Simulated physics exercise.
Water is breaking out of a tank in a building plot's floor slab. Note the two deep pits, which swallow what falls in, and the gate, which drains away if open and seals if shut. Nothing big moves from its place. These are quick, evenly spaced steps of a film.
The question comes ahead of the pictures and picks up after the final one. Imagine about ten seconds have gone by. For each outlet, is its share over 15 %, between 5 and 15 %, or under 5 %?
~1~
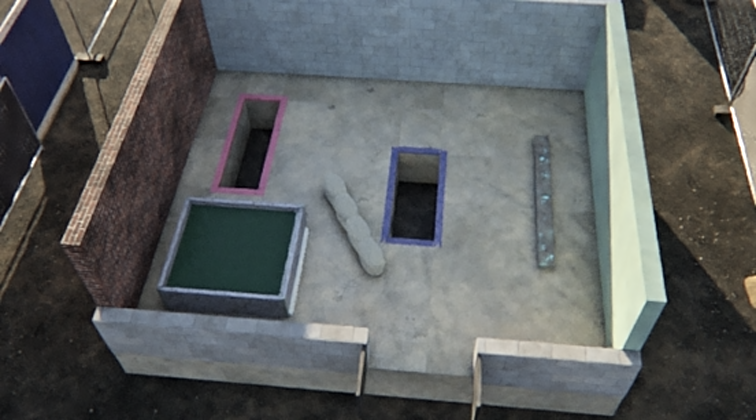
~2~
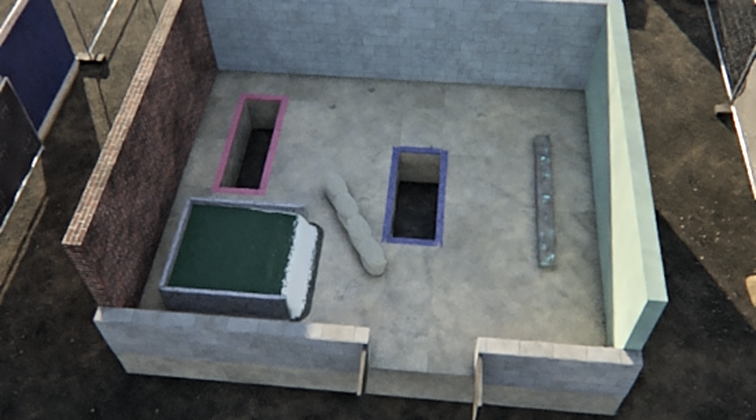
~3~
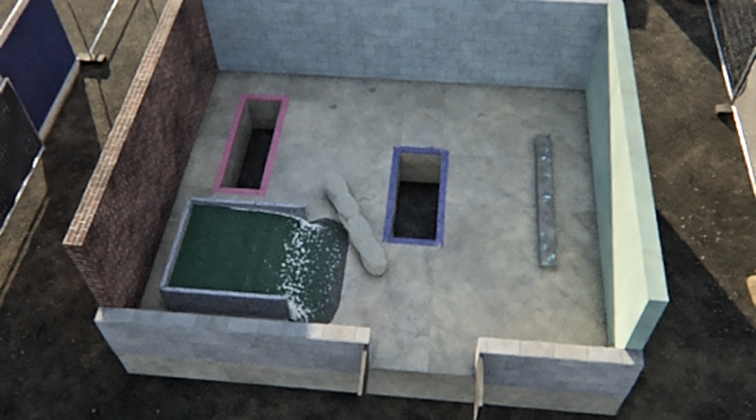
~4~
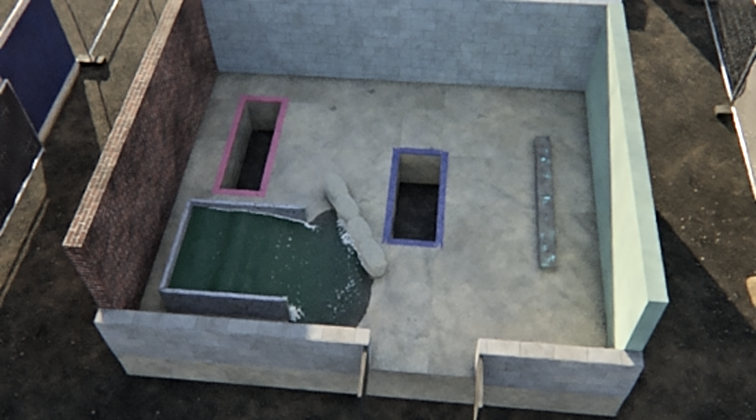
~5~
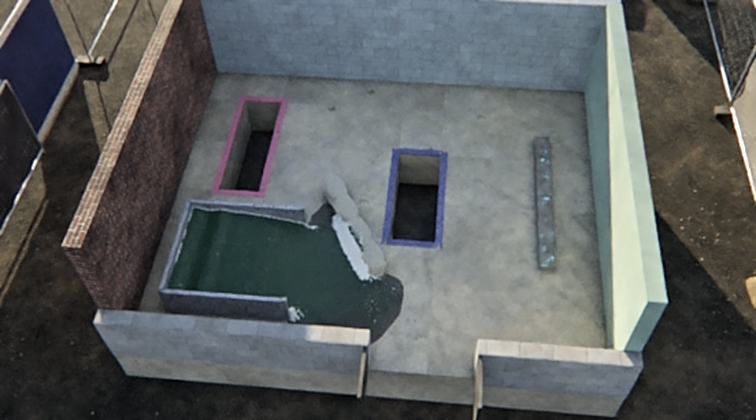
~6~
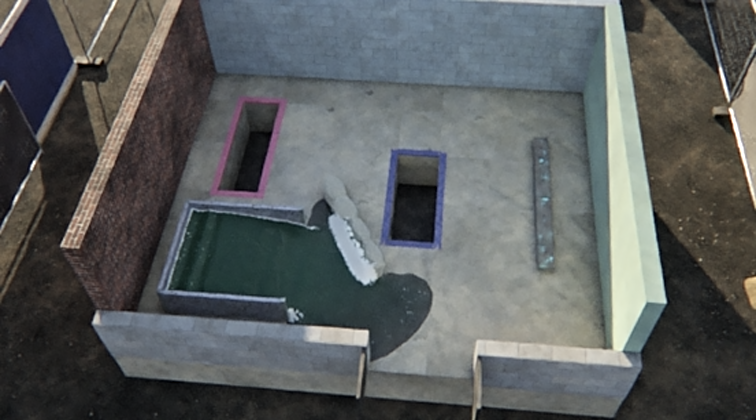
Shares: The gate over 15 %; the blue pit under 5 %; the pink pit between 5 and 15 %.
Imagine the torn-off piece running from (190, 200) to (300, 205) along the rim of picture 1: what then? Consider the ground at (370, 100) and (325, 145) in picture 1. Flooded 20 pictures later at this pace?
Submerged, submerged.
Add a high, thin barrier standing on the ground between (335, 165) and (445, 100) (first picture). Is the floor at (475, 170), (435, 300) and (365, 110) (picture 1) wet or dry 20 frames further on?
In order: Dry; wet; dry.
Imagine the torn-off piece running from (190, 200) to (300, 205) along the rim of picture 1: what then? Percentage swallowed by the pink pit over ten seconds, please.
The pink pit gets 65 per cent.
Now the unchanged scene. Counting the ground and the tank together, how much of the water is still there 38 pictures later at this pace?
My estimate is some 70 percent.
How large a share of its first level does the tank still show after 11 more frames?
Roughly 32 per cent.
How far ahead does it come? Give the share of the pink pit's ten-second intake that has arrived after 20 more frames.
Share by then: 40 in a hundred.
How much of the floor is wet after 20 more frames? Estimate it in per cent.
Estimated share: Around 35 %.
A moment on, water covers 20 % of the floor; the gate 0 %, the blue pit 0 %, the pink pit 0 %.
Next, water covers 25 % of the floor; the gate 7 %, the blue pit 0 %, the pink pit 1 %.
Then, water covers 35 % of the floor; the gate 15 %, the blue pit 0 %, the pink pit 5 %.
Later, water covers 45 % of the floor; the gate 20 %, the blue pit 0 %, the pink pit 9 %.
In the end, water covers 70 % of the floor; the gate 23 %, the blue pit 1 %, the pink pit 13 %.
